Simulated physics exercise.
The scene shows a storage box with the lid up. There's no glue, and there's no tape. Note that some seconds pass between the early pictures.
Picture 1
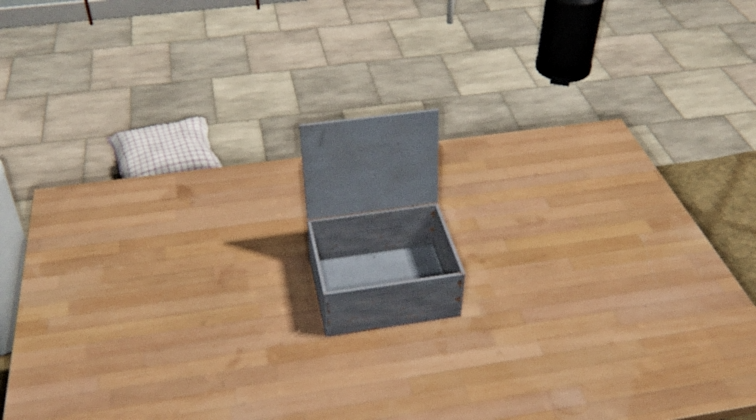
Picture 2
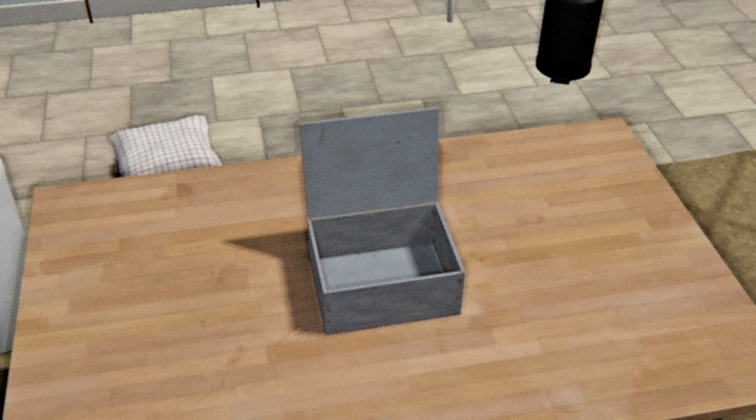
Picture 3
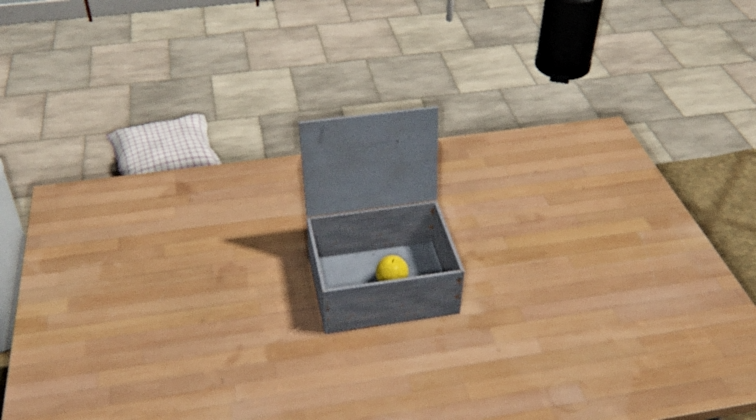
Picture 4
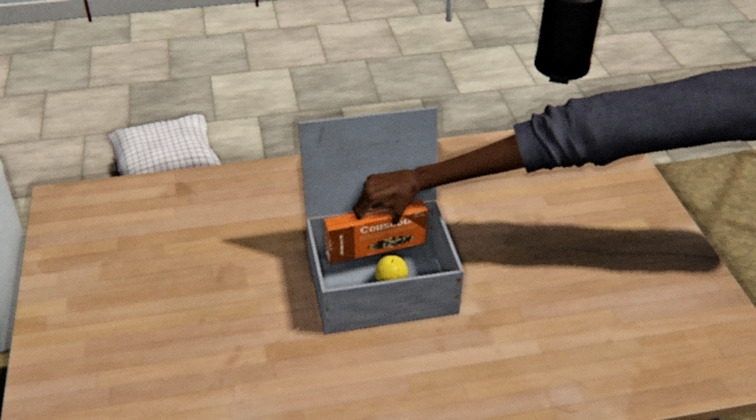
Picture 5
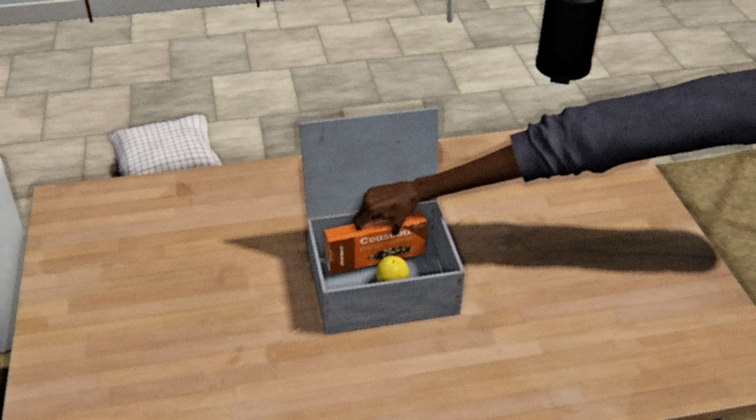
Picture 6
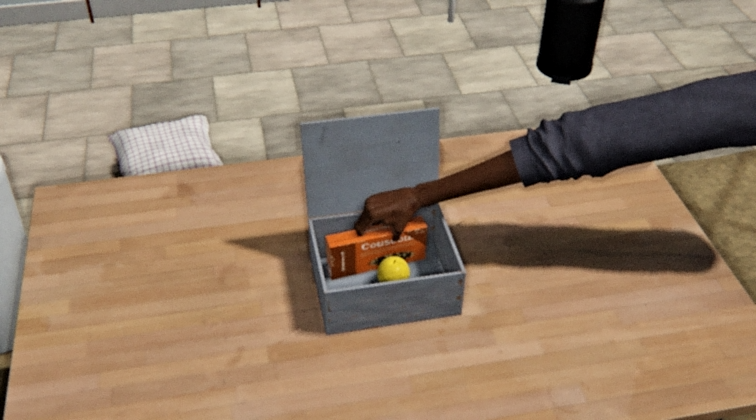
A hand lowers an orange packet into an open grey box behind a yellow ball.
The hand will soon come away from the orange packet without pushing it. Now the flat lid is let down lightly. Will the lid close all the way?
So the box gets shut in the end.
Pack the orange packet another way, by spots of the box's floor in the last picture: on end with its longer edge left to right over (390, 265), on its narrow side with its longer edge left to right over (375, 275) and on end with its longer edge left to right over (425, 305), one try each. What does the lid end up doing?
First try leaves it partly open, second try leaves it shut, third try leaves it partly open.
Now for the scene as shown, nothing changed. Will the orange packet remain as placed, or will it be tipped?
Simply put, the orange packet remains unturned.
Then, 1.50 s past the last view, lid 69° above the rim.
Then, 1.80 s past the last view, lid 32° above the rim.
Finally, lid shut; both still in place. Final places as the last picture's camera would see them, orange packet near (377, 248).
